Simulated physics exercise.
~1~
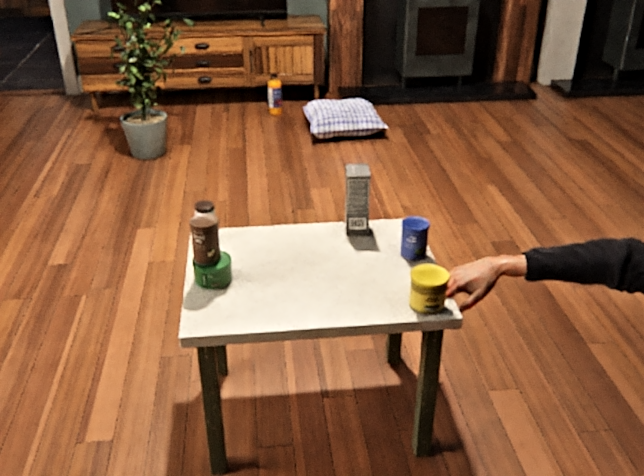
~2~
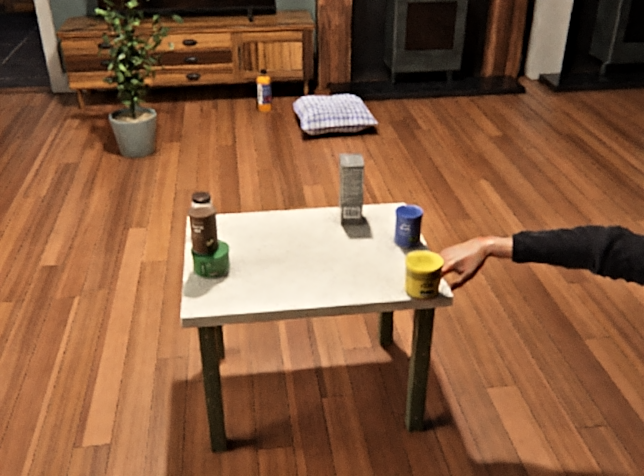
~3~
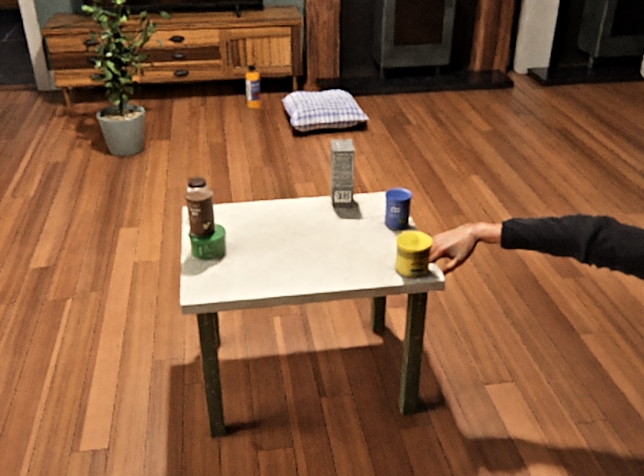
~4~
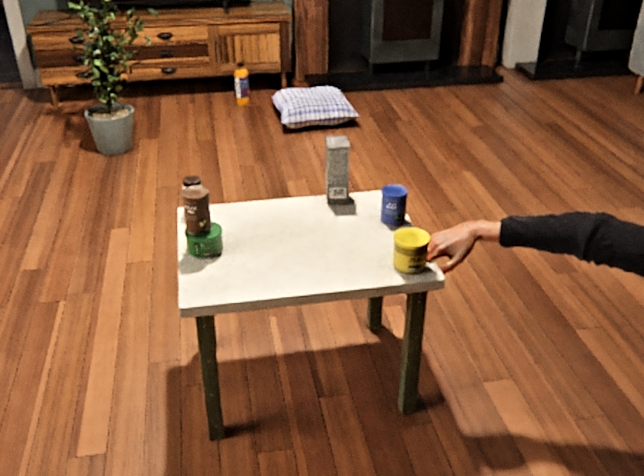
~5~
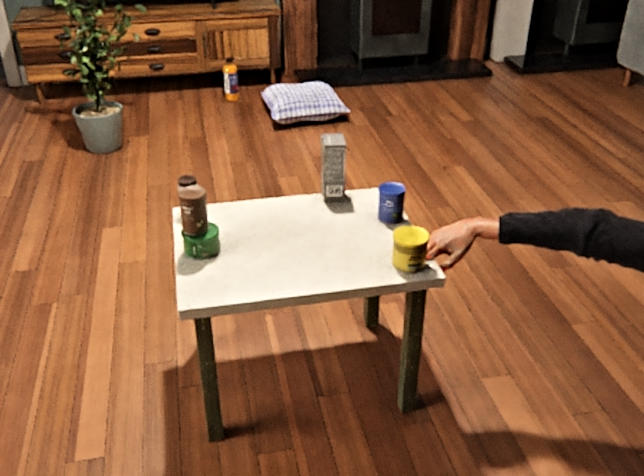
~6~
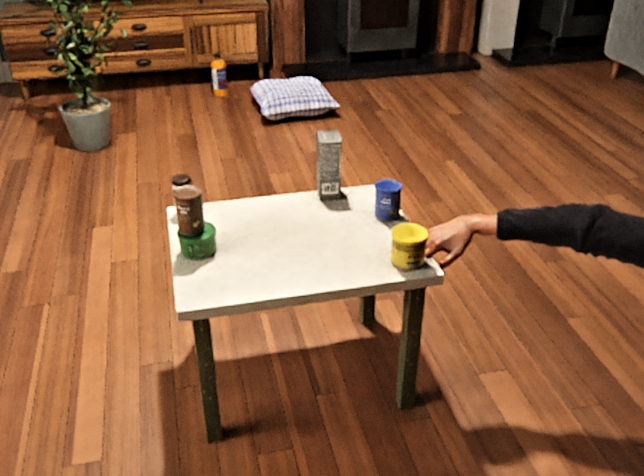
A hand at the right edge of a small white table pushed it a short way back across the wooden floor, then held still, and the tins, green tub and grey carton all stayed in place on top, with nothing tipping over.
